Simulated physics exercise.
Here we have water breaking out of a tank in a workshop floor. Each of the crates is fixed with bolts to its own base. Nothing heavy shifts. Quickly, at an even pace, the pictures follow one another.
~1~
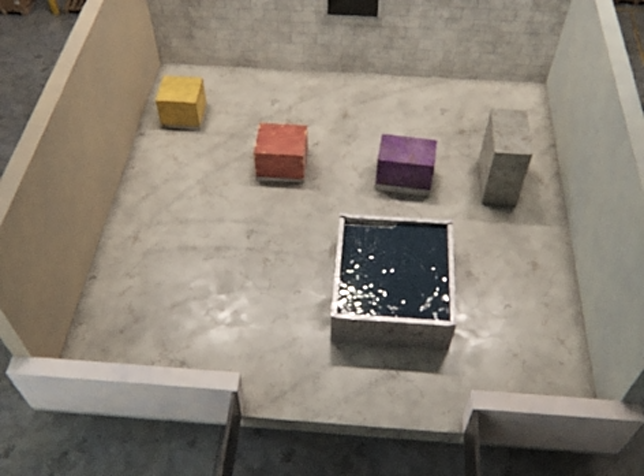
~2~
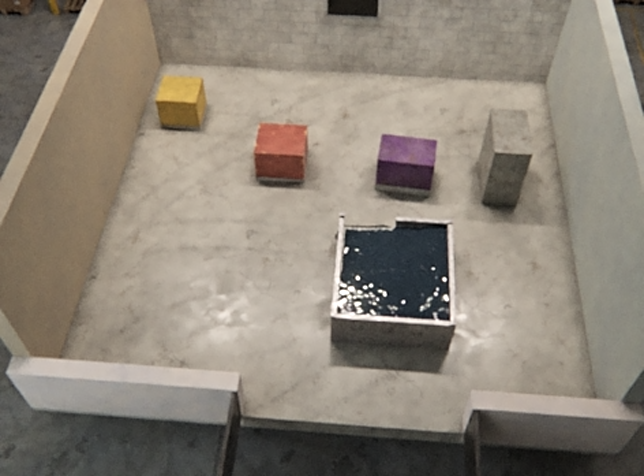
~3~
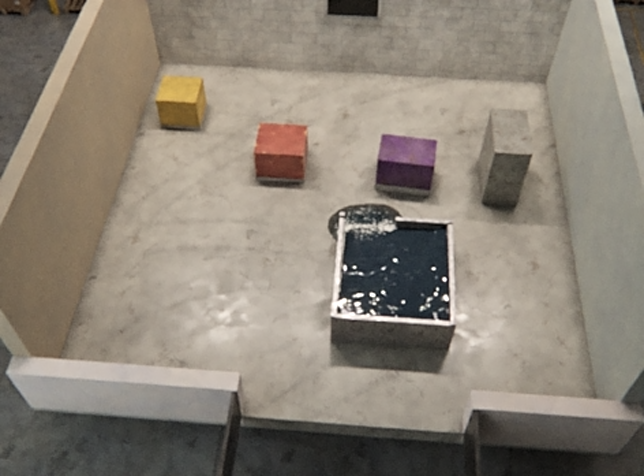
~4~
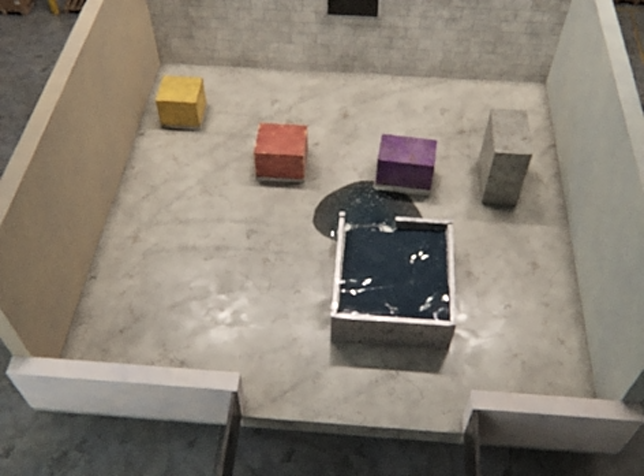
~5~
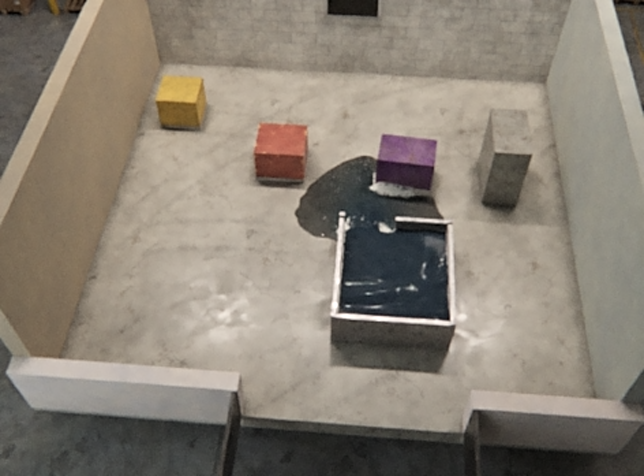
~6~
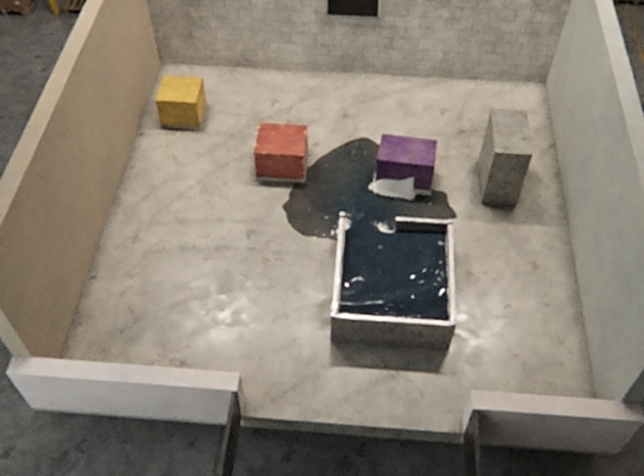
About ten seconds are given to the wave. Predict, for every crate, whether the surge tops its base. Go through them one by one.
The yellow crate has water on it afterwards; the purple crate has water on it afterwards; the red crate has water on it afterwards.
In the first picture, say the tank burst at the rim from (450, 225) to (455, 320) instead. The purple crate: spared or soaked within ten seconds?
Result - purple: Untouched.
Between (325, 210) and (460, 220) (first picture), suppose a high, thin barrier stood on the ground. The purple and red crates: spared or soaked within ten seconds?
Summary - purple crate: Not flooded; red crate: Not flooded.
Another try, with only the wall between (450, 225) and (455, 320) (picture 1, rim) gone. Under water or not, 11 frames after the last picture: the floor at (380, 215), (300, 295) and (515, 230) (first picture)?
Taken in turn, that's not reached, not reached, and finally reached.
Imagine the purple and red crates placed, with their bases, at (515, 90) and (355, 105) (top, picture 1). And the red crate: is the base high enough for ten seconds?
One by one: Red crate takes water.
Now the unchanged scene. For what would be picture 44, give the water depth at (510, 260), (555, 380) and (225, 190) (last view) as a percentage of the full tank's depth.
My figures are about 2, 4 and 2 percent.
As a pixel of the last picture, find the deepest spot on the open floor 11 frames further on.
It will be deepest around (376, 198).
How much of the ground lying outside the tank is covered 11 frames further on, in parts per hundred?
I'd estimate some 25 per cent.
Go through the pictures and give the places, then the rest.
In the first frame, the tank at (394, 270) is whole and still.
In the second frame, the front is at a hidden place, out from the gap on the tank's far side.
In the third frame, water pours out on the tank's far side and has run to (387, 210).
In the fourth frame, the front is at (358, 185), out from the gap on the tank's far side.
In the fifth frame, the front is at (359, 161), out from the gap on the tank's far side.
In the sixth frame, the front is at (357, 143), out from the gap on the tank's far side.
A moment on, water covers 15 % of the floor; the yellow crate not reached, the purple crate water round its plinth, the red crate water round its plinth.
Next, water covers 25 % of the floor; the yellow crate not reached, the purple crate water round its plinth, the red crate water round its plinth.
Then, water covers 35 % of the floor; the yellow crate not reached, the purple crate water round its plinth, the red crate water round its plinth.
Later, water covers 60 % of the floor; the yellow crate water round its plinth, the purple crate water round its plinth, the red crate water round its plinth.
In the end, water covers 85 % of the floor; the yellow crate was topped, the purple crate was topped, the red crate was topped.
